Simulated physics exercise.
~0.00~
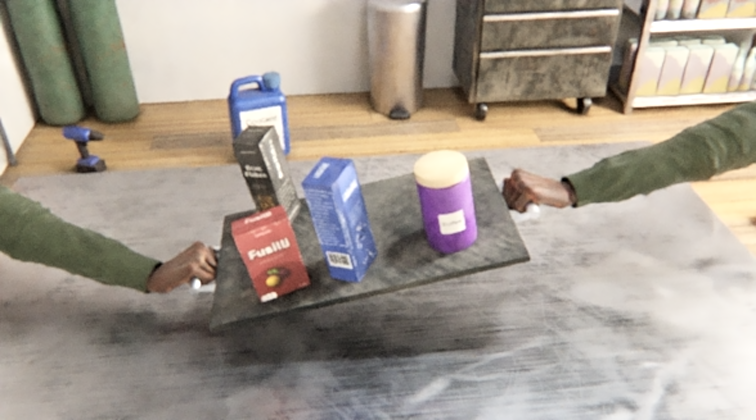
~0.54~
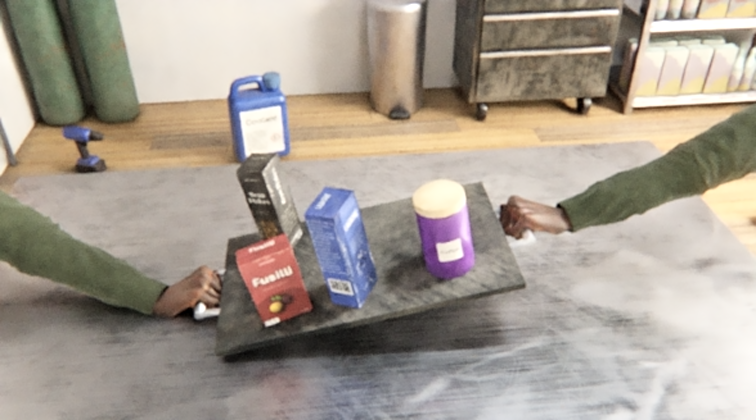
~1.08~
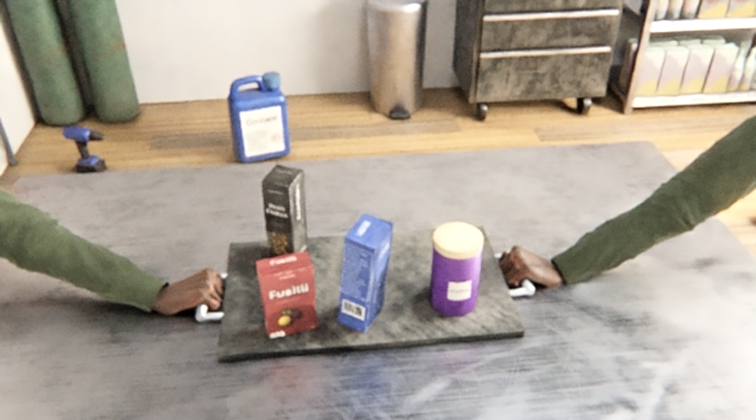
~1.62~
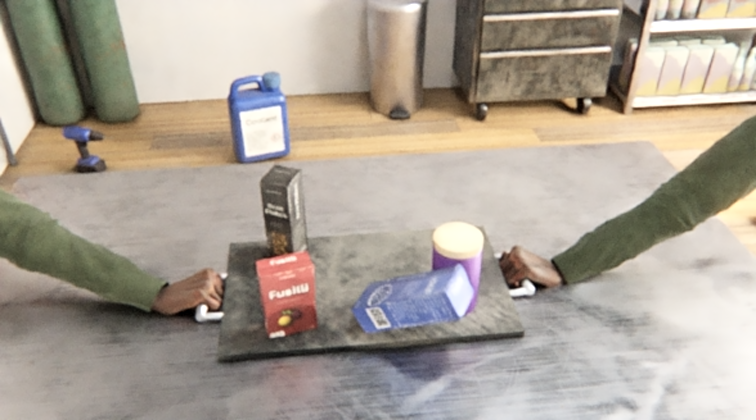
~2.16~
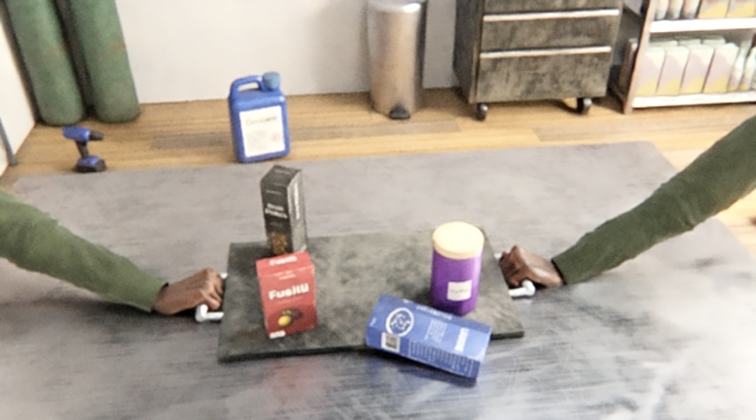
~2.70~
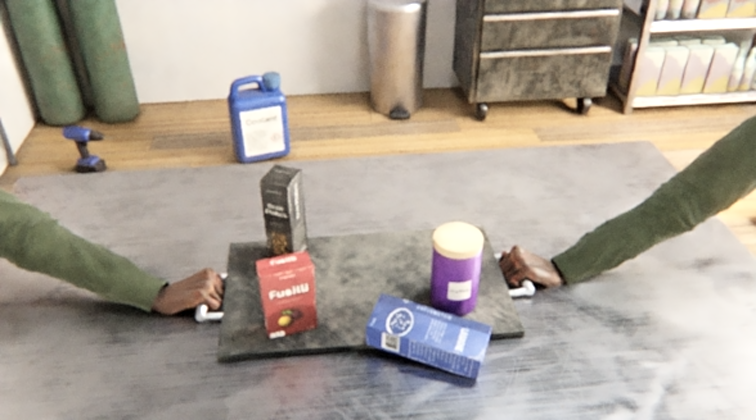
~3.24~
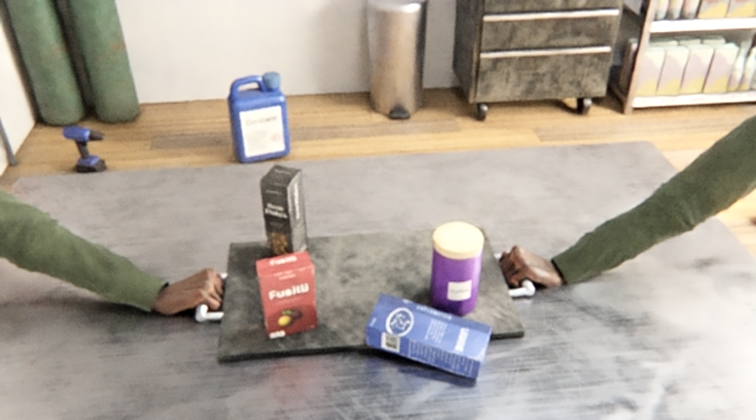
Tilted tray lowered flat onto a table by two hands, blue carton toppling off the front edge, three other items staying upright.
